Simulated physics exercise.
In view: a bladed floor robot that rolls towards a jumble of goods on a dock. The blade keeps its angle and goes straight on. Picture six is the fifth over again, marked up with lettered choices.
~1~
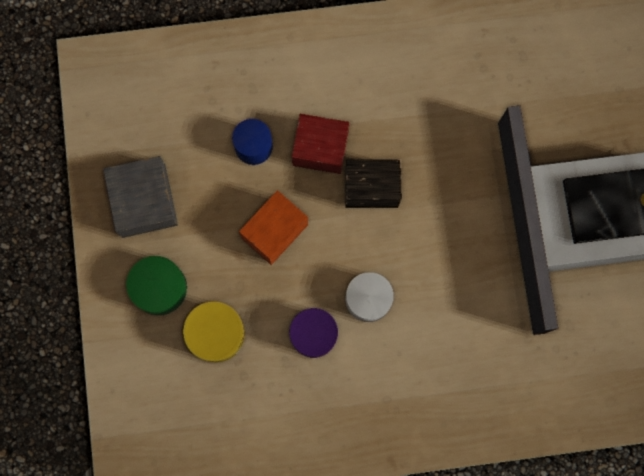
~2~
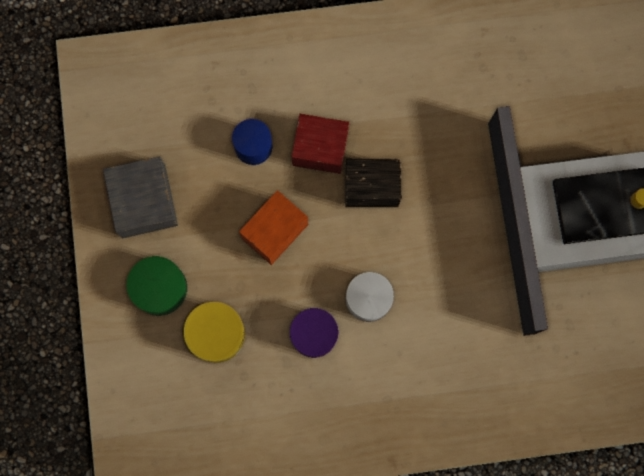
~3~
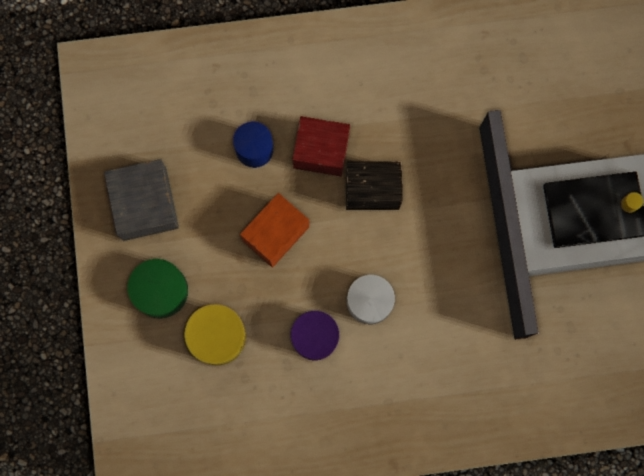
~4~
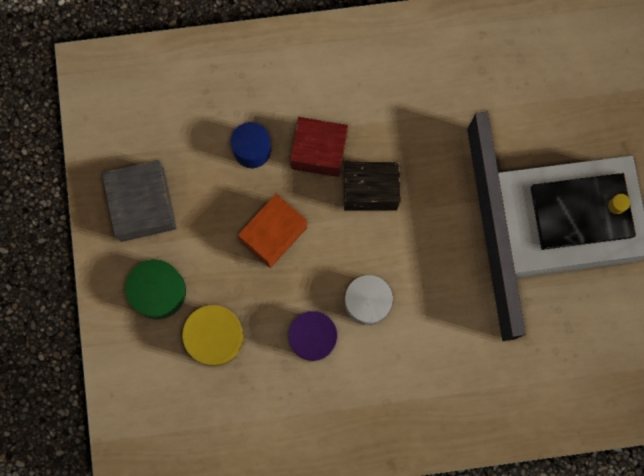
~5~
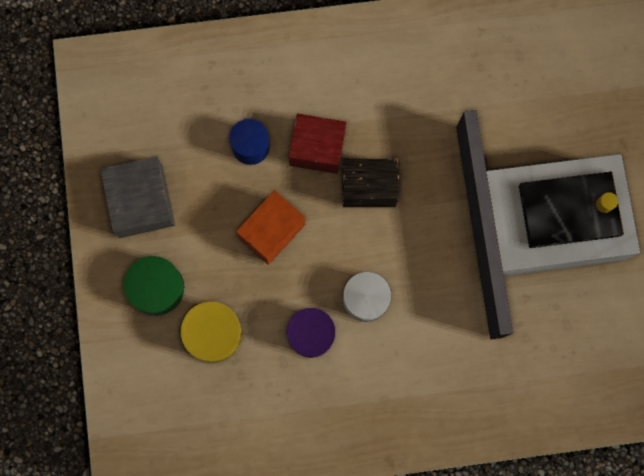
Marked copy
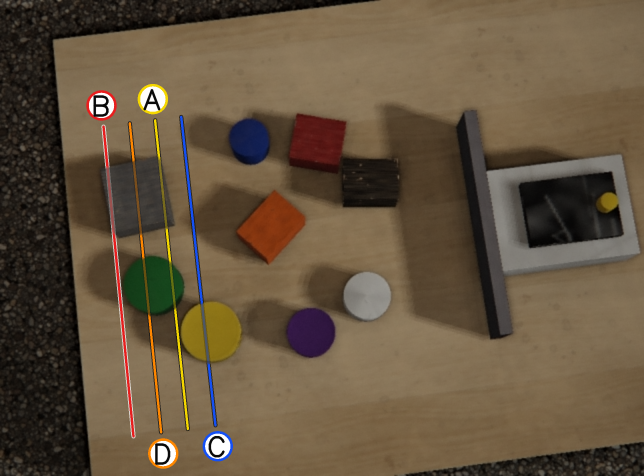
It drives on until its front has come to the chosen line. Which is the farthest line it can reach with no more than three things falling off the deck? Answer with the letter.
Stop at B.
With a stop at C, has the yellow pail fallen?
No.
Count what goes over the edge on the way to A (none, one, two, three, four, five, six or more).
By then, none.
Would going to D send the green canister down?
Yes.
On the marked copy, A at (171, 270); B at (118, 277); C at (198, 267); D at (145, 274).
Following B. Soon after the start, robot (431, 227); purple pail (305, 337); red crate (301, 143).
Later, robot (298, 244); green canister (132, 293); grey crate (127, 198).
In the end, robot (191, 258); grey crate over the edge; green canister over the edge; three fallen.
As for the rest, A is within the limit but short; C is within the limit but short; D is within the limit but short.
